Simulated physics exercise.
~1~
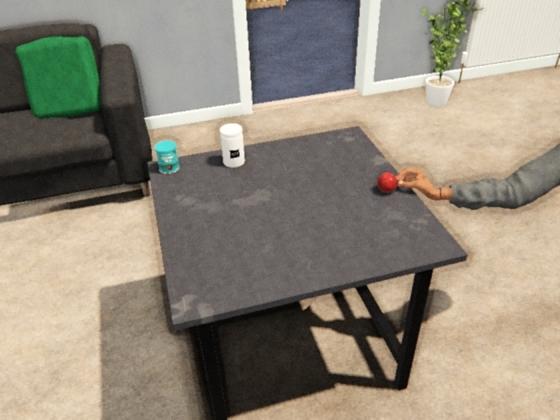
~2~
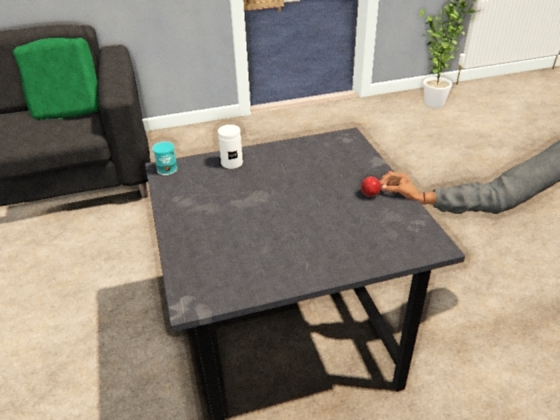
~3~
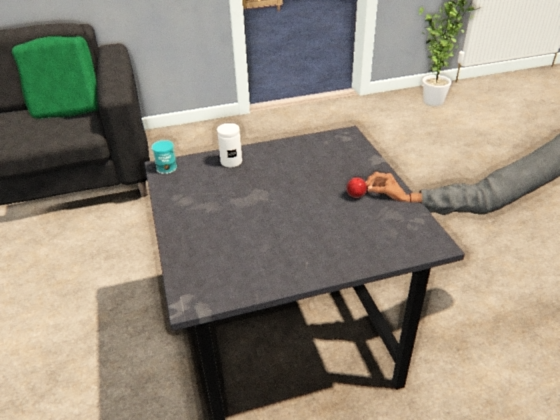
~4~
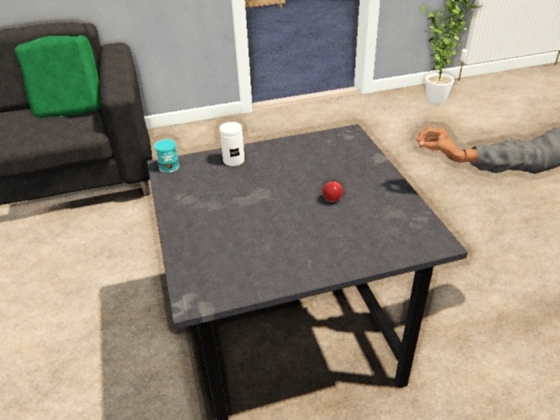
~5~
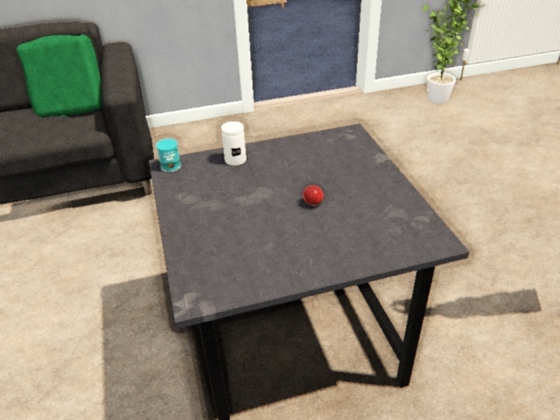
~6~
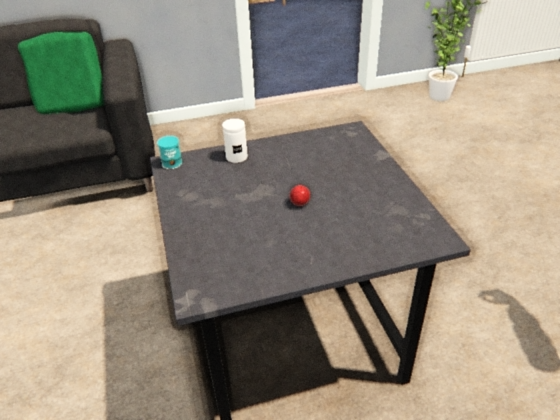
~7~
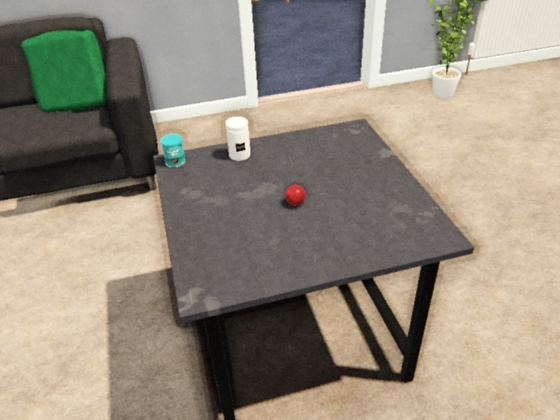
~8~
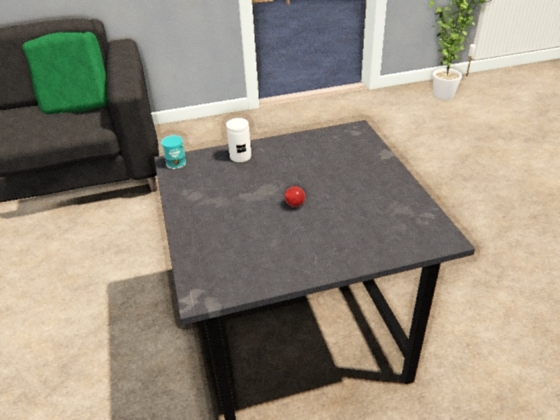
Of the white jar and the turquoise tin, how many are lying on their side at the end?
None of them are lying down, as both the white jar and the turquoise tin are still upright at the end.
To begin with, a hand reaching in from the right holds a red apple near the right side of a dark table, with a white jar and a turquoise tin standing near the far left corner. The hand pushes the apple left across the table top. It then lets go and draws back to the right while the apple keeps travelling left by itself. With the arm gone from view, the apple slows over the last short stretch. It comes to rest near the middle of the table, with the jar and tin still standing in their places.
